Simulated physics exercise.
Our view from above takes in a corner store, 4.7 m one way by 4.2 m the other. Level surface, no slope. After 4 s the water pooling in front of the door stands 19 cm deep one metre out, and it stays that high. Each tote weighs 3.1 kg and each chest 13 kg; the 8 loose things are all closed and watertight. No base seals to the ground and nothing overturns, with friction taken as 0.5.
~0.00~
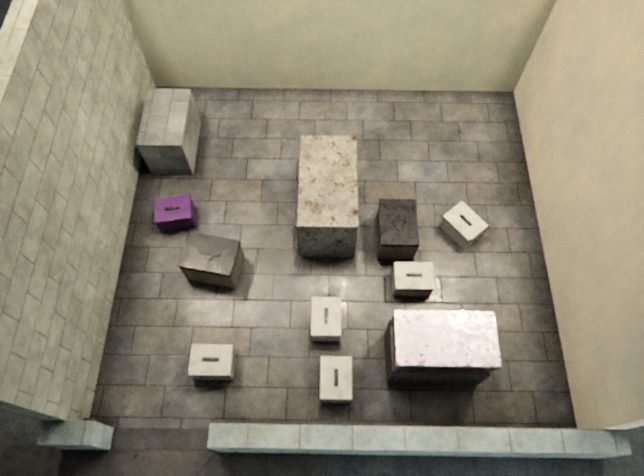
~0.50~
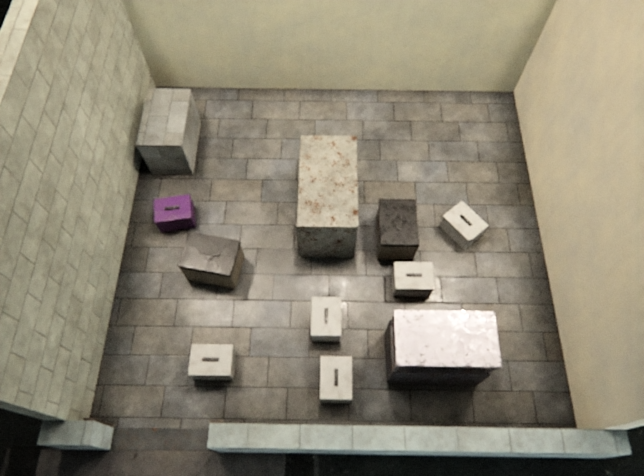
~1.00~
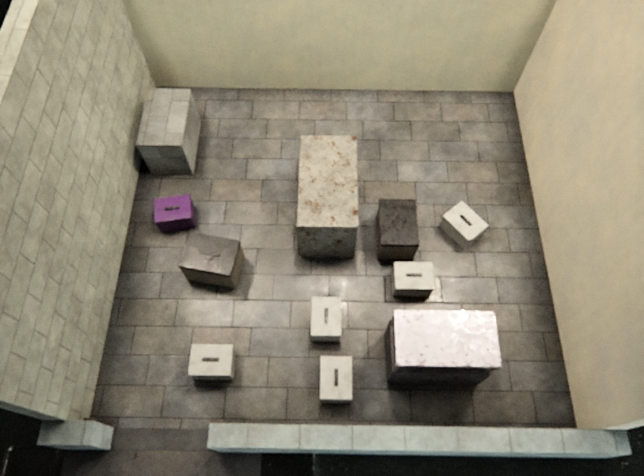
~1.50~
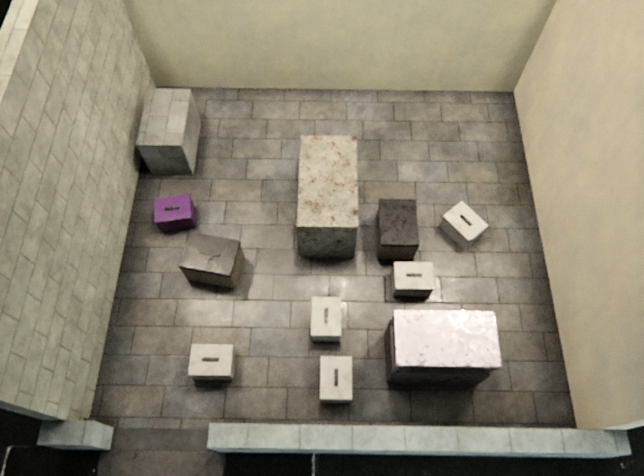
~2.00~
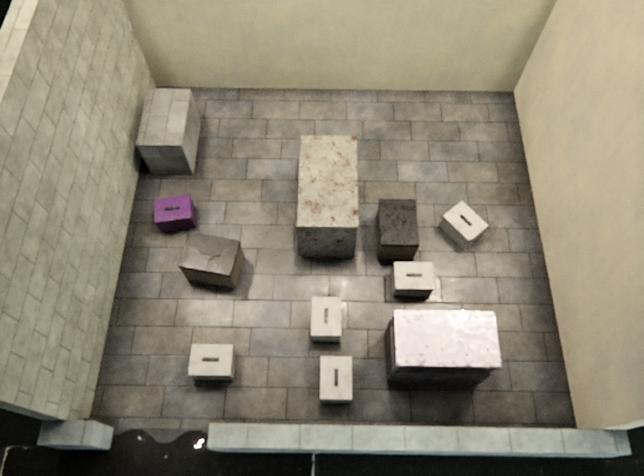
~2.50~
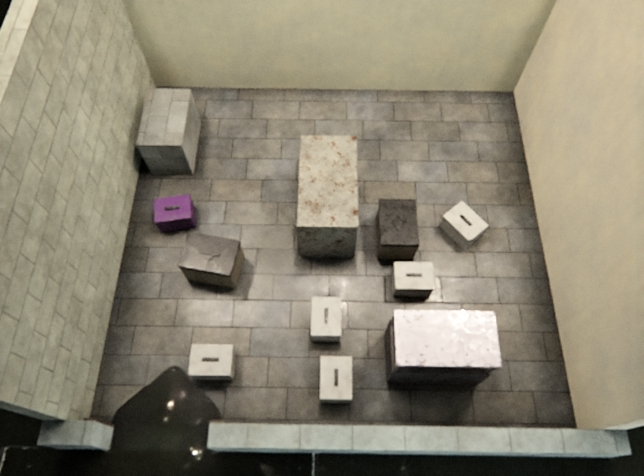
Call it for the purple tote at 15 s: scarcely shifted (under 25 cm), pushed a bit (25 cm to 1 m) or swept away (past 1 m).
Swept away.
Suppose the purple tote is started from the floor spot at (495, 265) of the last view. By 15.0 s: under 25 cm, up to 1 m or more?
In that run it wanders far off.
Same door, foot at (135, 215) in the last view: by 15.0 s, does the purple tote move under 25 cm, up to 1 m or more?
I'd expect the purple tote to get swept far off.
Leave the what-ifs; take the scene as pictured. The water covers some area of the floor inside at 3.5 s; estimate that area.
Roughly 2.0 m2.
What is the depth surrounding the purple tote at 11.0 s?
Somewhere close to 5 cm.
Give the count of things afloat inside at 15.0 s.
At that instant the tally stands at 8.
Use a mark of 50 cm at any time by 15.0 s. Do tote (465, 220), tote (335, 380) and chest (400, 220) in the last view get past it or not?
In turn: More, under, under.
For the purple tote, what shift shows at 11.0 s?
Some 400 cm from the start.
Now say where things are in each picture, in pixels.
The first frame shows the purple tote at (172, 208) rests on the ground; water covers 0.0 m2; 0 of 8 have shifted.
The second frame shows the purple tote at (172, 208), on the bottom; water covers 0.0 m2; 0 of 8 have shifted.
The third frame shows the purple tote at (172, 208) rests on the ground; 0.0 m2 under water; 0 of 8 have shifted.
The fourth frame shows the purple tote at (172, 208) rests on the ground; water covers 0.0 m2; 0 of 8 have shifted.
The fifth frame shows the purple tote at (172, 208) rests on the ground; 0.0 m2 under water; 0 of 8 have shifted.
The sixth frame shows the purple tote at (172, 208), on the bottom; 0.3 m2 under water; 0 of 8 have shifted.
After 3.5 s the purple tote is near (172, 208), 0.0 m from its start, aground; 0 afloat.
After 6.8 s the purple tote is near (285, 150), 1.4 m from its start, afloat; 3 afloat.
After 11.0 s the purple tote is near (504, 149), 3.8 m from its start, afloat; 3 afloat.
After 15.0 s the purple tote is near (457, 288), 3.1 m from its start, afloat; 8 afloat.
